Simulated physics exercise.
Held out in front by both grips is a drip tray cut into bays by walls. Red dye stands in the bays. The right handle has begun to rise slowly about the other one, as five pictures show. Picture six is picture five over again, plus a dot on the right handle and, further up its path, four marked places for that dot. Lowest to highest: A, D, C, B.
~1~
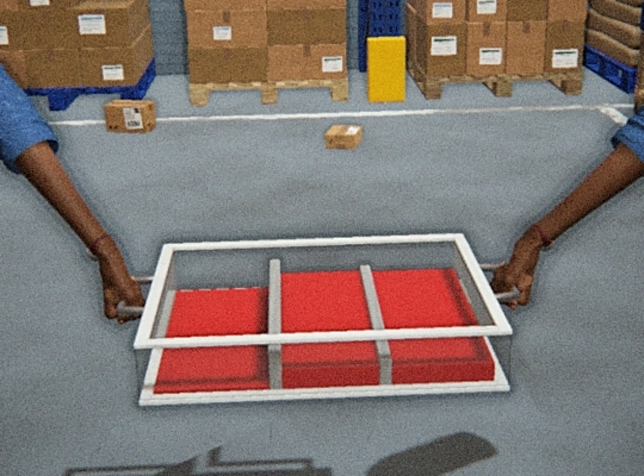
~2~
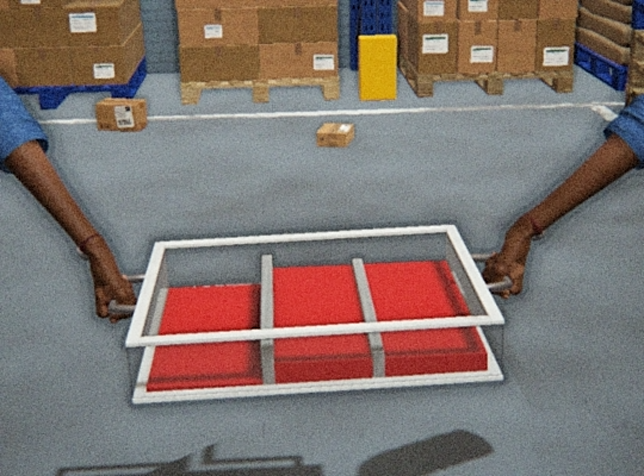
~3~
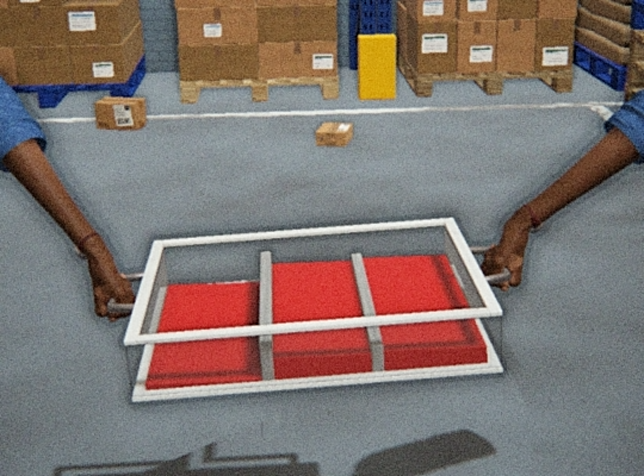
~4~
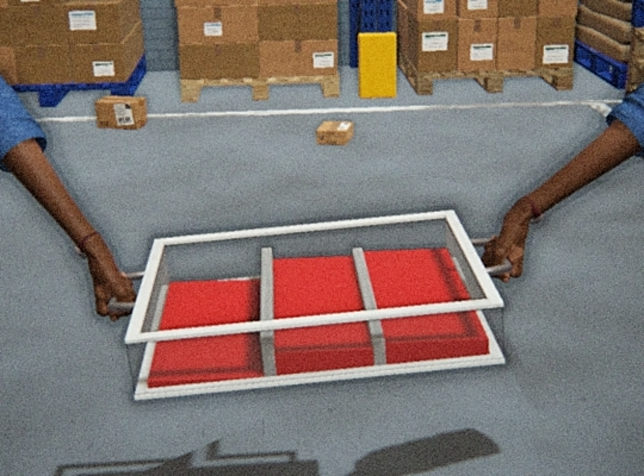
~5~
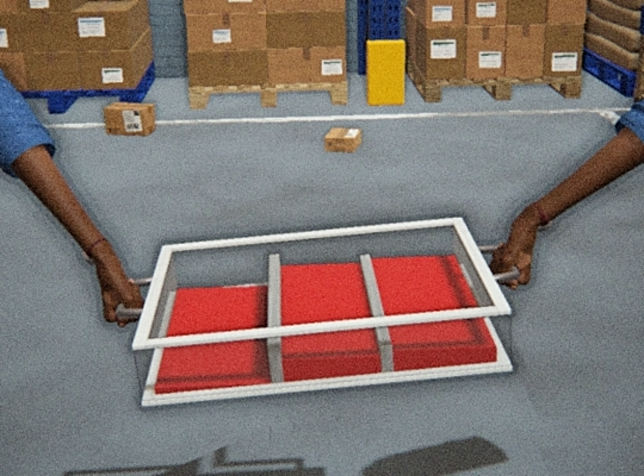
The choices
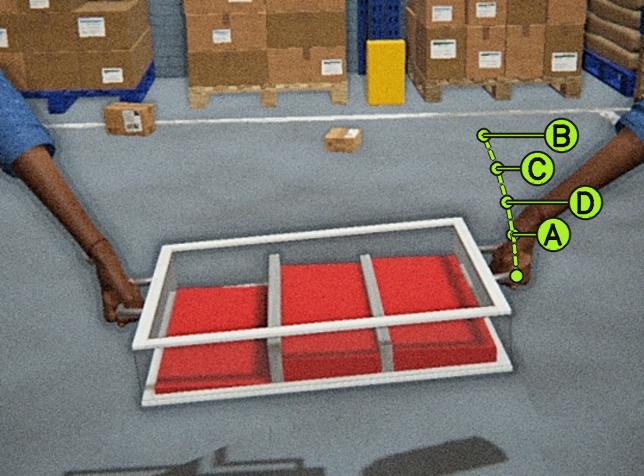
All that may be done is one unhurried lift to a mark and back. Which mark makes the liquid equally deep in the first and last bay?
C is best.
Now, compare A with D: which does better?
The answer is D.
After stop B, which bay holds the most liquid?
That is the left bay.
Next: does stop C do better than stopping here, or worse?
It is better.
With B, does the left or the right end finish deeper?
The left end bay.
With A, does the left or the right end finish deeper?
The right end bay.
In lime, A at (513, 234); B at (483, 135); C at (497, 168); D at (507, 202).
Choosing A, the right end bay stands much deeper than the other; nothing spills.
Choosing B, the left end bay stands much deeper than the other; nothing spills.
Choosing C, the two end bays stand about equally deep; nothing spills.
Choosing D, the right end bay stands much deeper than the other; nothing spills.
